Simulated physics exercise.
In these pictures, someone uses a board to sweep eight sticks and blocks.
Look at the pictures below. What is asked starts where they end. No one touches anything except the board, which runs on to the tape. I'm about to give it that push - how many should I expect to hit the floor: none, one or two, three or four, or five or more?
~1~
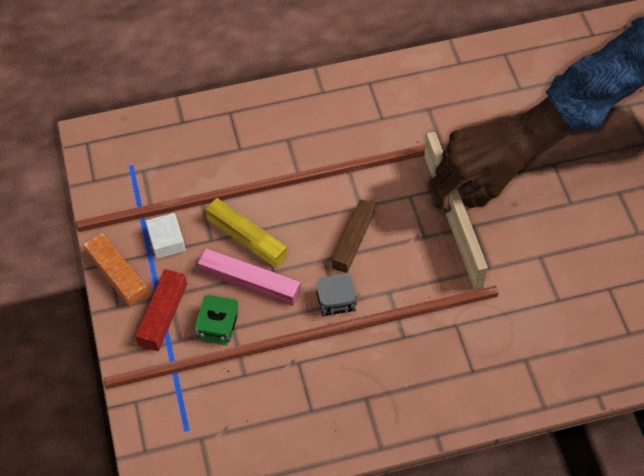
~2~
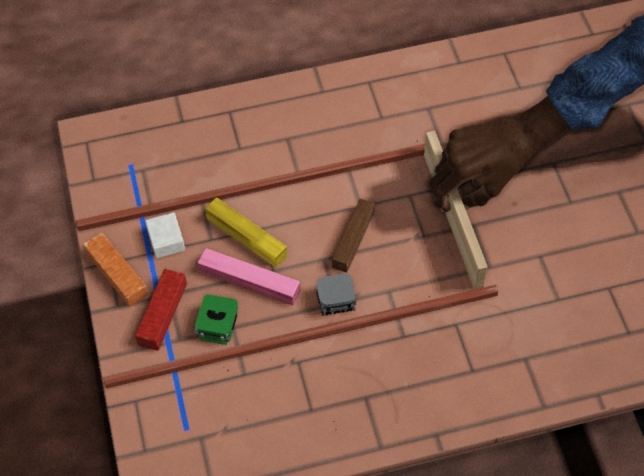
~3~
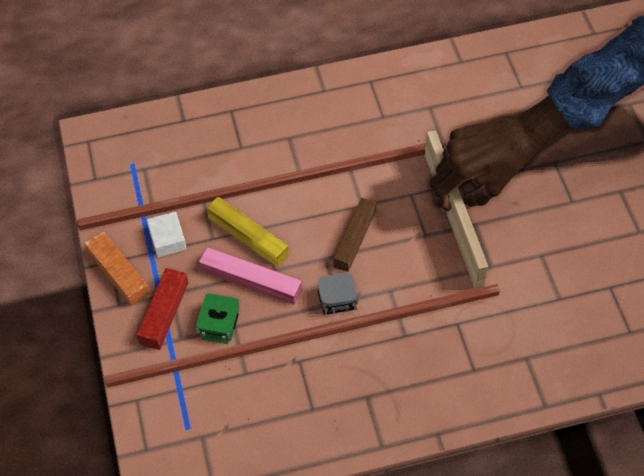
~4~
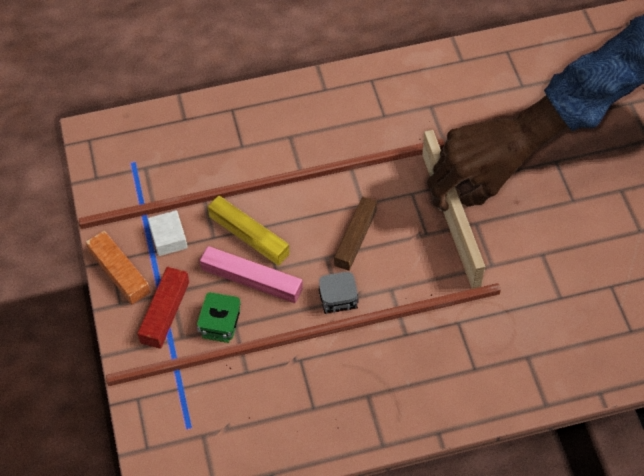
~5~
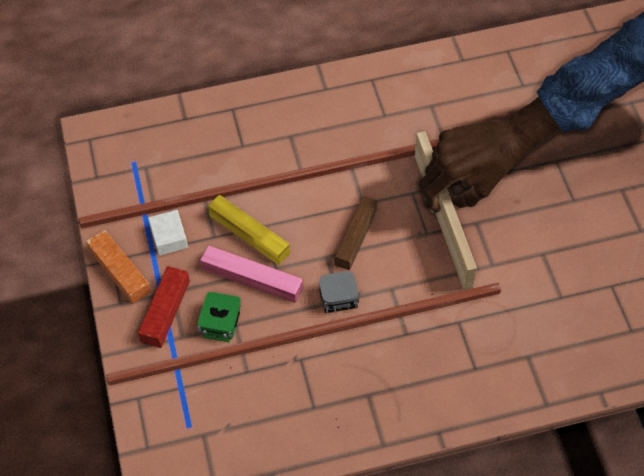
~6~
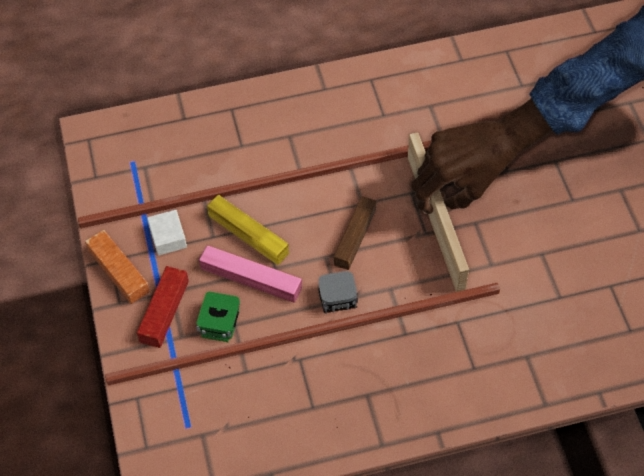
Expect one or two.
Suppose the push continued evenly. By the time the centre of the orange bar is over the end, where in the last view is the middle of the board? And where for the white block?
Orange bar over the end: About (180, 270). White block over the end: About (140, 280).
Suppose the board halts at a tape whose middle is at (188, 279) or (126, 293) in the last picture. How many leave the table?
In order, 0 then 5.
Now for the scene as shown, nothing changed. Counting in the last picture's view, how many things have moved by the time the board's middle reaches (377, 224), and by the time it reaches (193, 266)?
The first count is 1, and then it's 8.
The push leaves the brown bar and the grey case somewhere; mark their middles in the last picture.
I'd put one at around (149, 280) and the other at around (154, 348).
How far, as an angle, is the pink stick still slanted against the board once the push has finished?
Near 30 degrees.
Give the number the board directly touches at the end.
That comes to 2.
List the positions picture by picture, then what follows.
In the first picture, orange bar (116, 270); red bar (162, 310); white block (165, 236); board (454, 210); tape (157, 289).
In the second picture, red bar (162, 309); grey case (336, 295).
In the third picture, white block (167, 235); pink stick (250, 276).
In the fourth picture, orange bar (118, 267); yellow stick (248, 230).
In the fifth picture, red bar (164, 307); green case (220, 317).
In the sixth picture, orange bar (117, 266); red bar (163, 307); white block (167, 233); board (437, 211); tape (159, 286).
Early on, none off yet; orange bar at rest near (117, 266); red bar at rest near (163, 307); white block at rest near (167, 233).
A while later, none off yet; orange bar at rest near (117, 266); red bar at rest near (163, 307); white block at rest near (165, 231).
Further along, none off yet; orange bar travelled a little near (103, 270); red bar travelled a little near (134, 325); white block travelled about its own width near (145, 232).
Finally, the number that fall off is one or two; lost, red bar and orange bar.
